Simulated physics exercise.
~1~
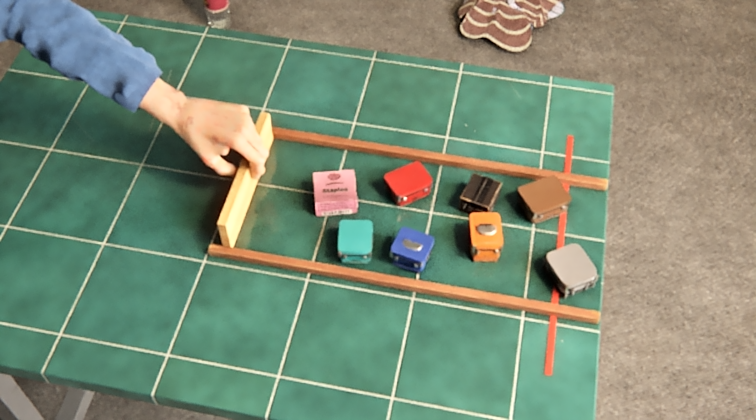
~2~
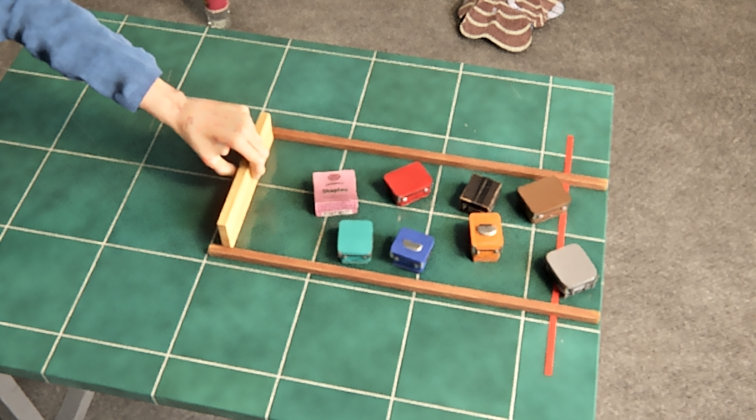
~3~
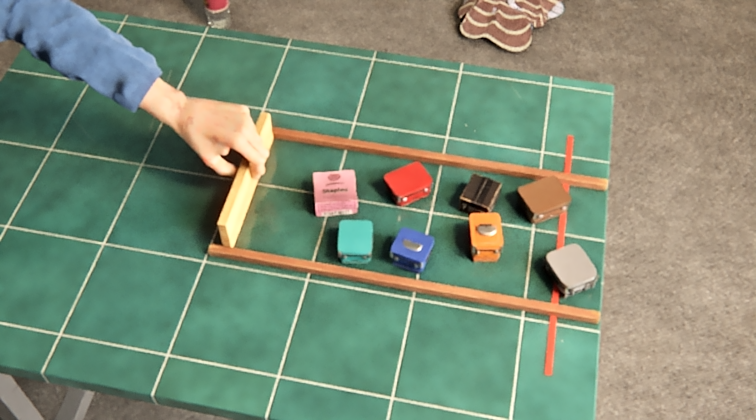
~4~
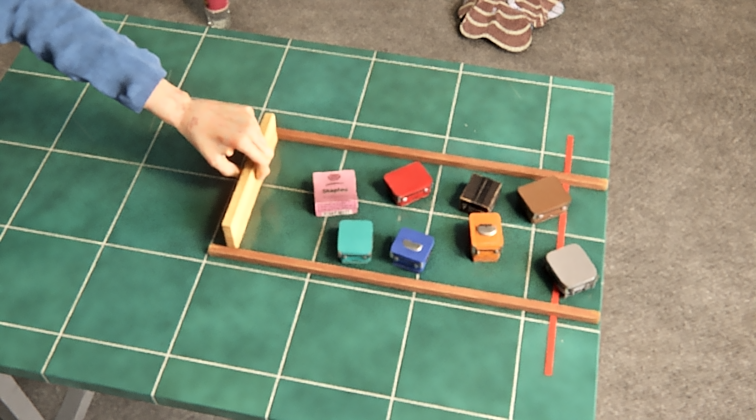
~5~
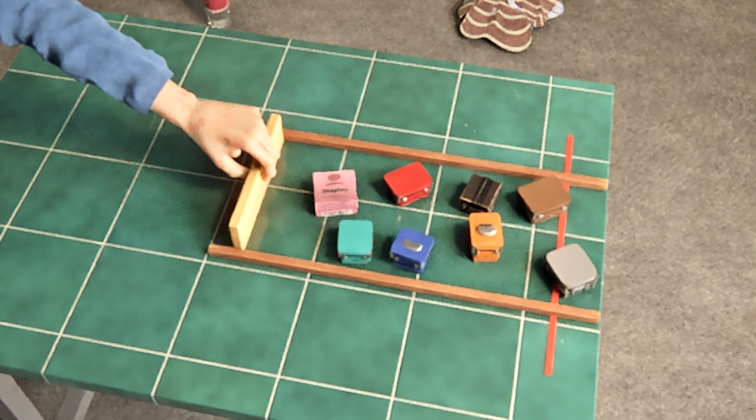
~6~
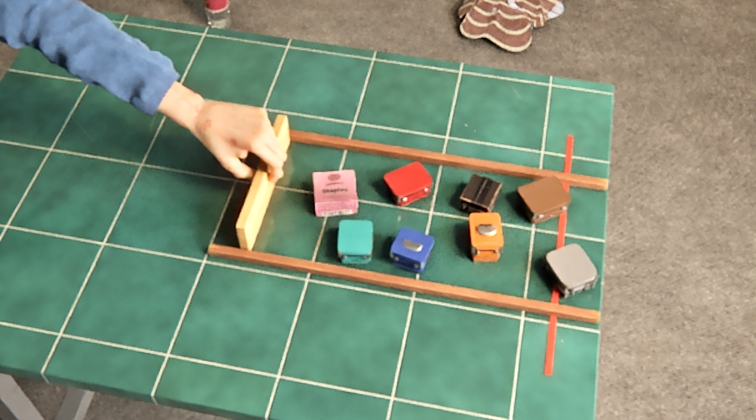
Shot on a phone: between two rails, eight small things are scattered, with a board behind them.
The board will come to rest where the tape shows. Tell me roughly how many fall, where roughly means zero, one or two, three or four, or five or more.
Roughly, five or more fall.
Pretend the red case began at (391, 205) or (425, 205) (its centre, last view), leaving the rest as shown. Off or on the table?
Well, the red case fails to stay the first time and fails to stay the second time.
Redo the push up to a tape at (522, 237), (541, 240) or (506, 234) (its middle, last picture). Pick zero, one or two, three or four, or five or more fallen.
So, taking them in turn, I'd give just one or two; either three or four; none at all.
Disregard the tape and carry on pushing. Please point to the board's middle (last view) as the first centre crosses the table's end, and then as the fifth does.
At (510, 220) for the first, at (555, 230) for the fifth.
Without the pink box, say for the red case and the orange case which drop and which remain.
Looking at the two, the red case stays up top and the orange case stays up top.
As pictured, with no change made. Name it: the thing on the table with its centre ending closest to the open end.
The pink box finishes closest.
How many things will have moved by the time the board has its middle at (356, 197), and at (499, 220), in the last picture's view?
I get 3 at the one place and 8 at the other.
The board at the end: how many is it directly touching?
I count 3 of them.
A little later, none off yet; grey case at rest near (570, 271); brown case at rest near (543, 201); orange case at rest near (485, 237).
When it is over, the number that fall off is five or more; down, blue case, black box, orange case, brown case and grey case.
